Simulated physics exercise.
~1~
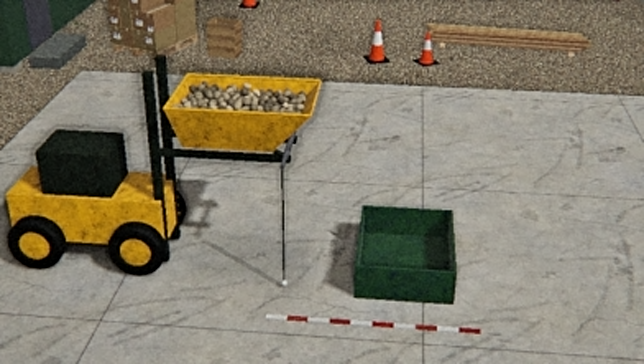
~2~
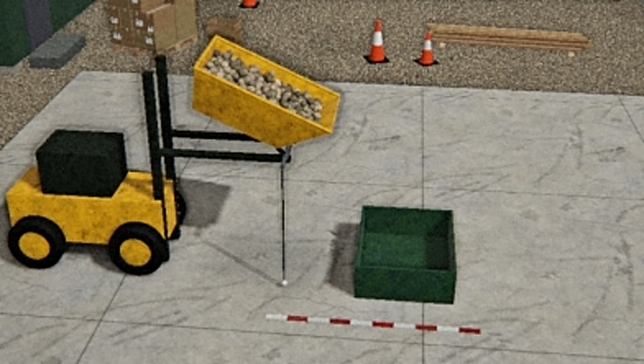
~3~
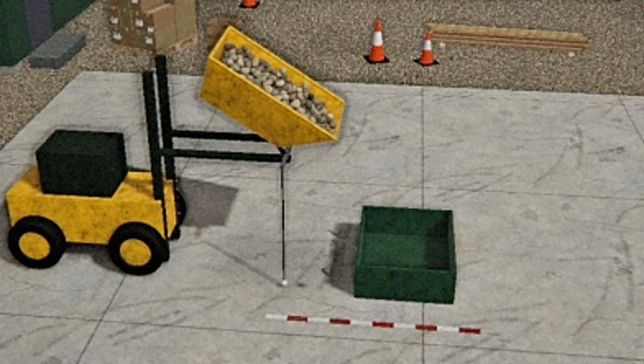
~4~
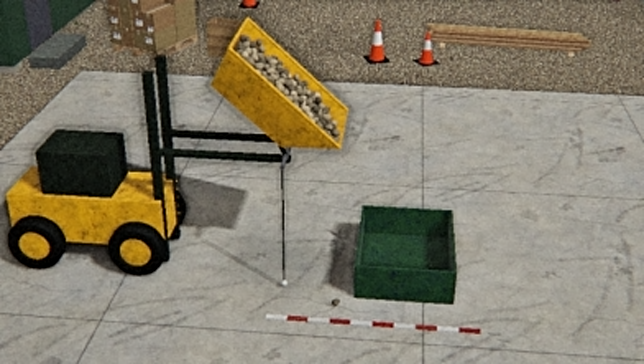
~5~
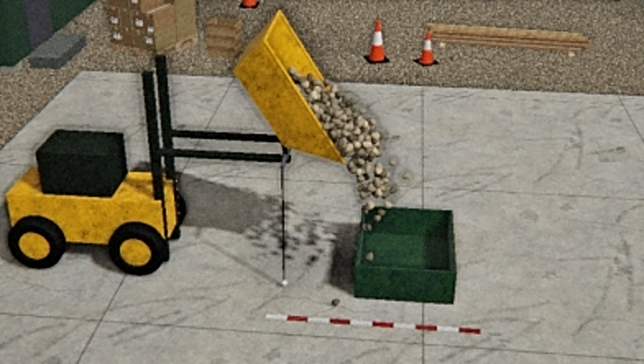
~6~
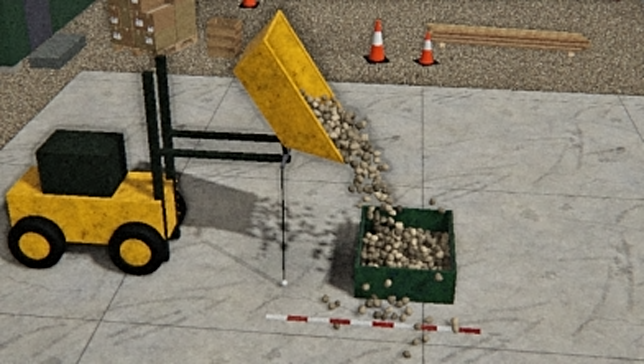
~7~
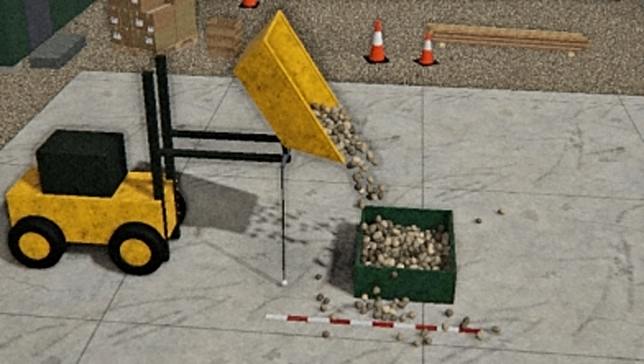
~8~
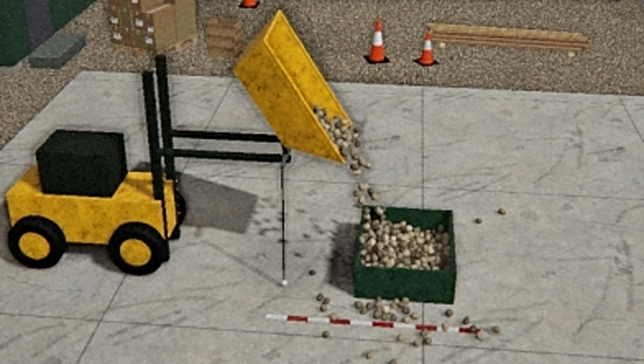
A yellow forklift tips its skip rightward, pouring stones into a green bin, some spilling.
